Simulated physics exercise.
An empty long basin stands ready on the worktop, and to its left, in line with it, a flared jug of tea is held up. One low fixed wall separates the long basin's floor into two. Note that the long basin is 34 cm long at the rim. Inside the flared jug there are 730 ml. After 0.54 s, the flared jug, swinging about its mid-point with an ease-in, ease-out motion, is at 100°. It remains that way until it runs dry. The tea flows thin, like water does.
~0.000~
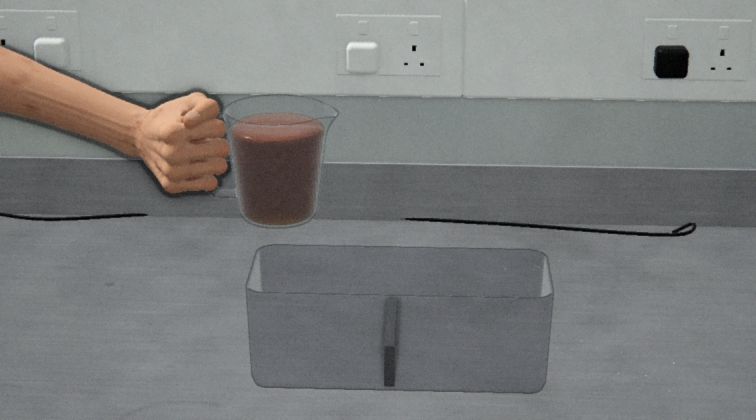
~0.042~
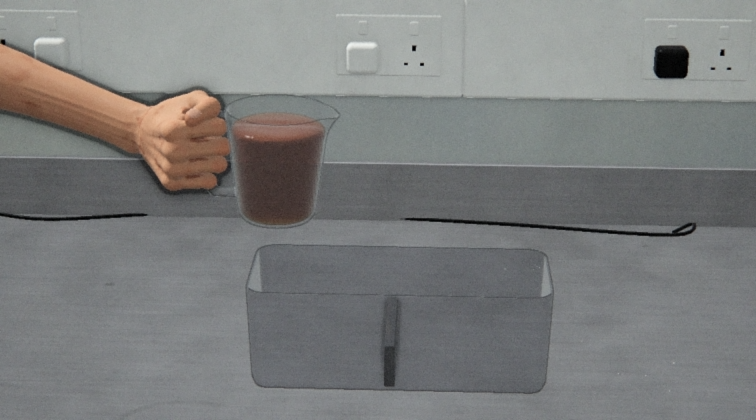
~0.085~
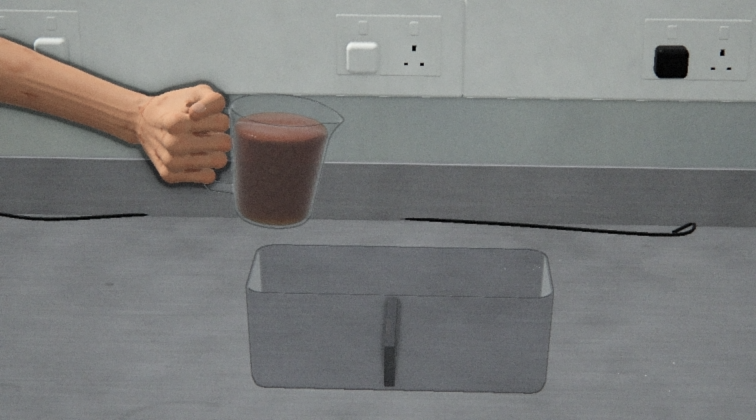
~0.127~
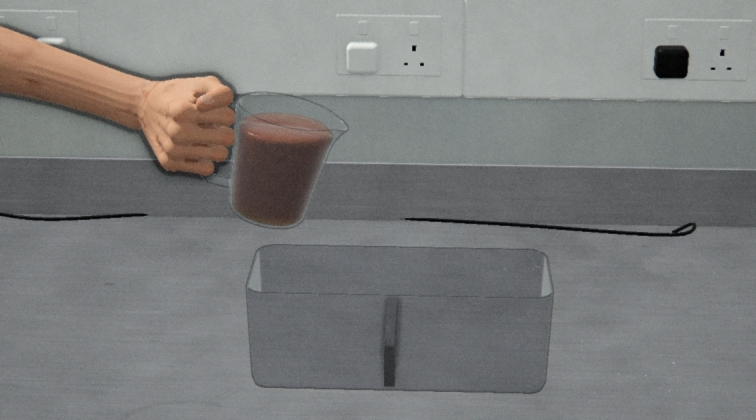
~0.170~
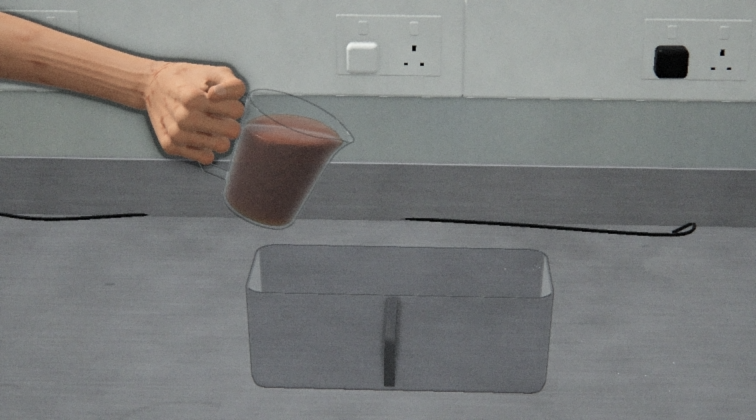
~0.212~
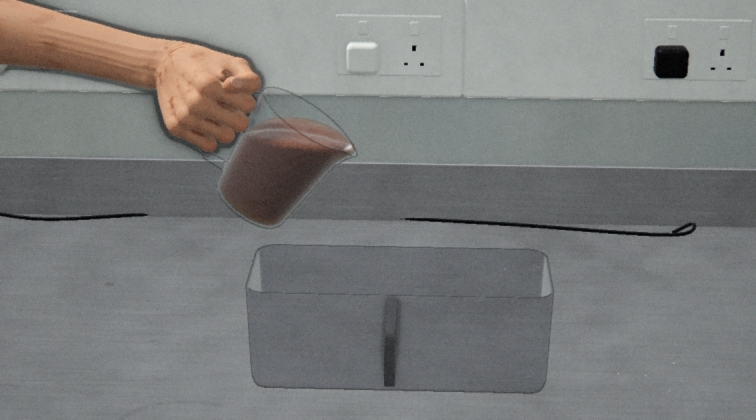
A hand holding a clear flared jug of reddish-brown liquid keeps it almost upright above the left part of an empty, see-through long basin on a grey worktop. The hand then rises and shifts right, tilting the jug further and further rightward, and the liquid slides toward its lip.
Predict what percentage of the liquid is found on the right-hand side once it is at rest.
About 68 % is on the right.
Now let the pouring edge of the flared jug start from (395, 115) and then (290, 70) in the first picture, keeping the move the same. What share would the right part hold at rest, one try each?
Respectively 95 and 10 %.
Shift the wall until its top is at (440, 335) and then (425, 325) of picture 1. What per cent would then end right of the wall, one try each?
First 5, then 5 per cent.
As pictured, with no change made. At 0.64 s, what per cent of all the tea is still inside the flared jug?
Close to 16 in a hundred.
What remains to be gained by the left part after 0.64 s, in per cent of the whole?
Roughly 10 in a hundred.
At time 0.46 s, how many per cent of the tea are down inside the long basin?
Roughly 20 per cent.
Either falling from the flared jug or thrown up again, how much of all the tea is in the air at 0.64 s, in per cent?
Something like 14 per cent is in the air then.
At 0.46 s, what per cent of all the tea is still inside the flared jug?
Roughly 54 per cent.
Then, 0.46 s in, the tilt is 95° and 53 per cent is still to pour, 2 is left of the wall and 19 right of it.
Then, 0.64 s in, the tilt is 100° and 15 per cent is still to pour, 21 is left of the wall and 49 right of it.
Then, 0.83 s in, the tilt is 100° and 3 per cent is still to pour, 25 is left of the wall and 68 right of it.
Then, 1.04 s in, the tilt is 100° and 0 per cent is still to pour, 30 is left of the wall and 68 right of it.
Finally, 30 per cent lies left of the wall, 68 right of it and 1 outside.
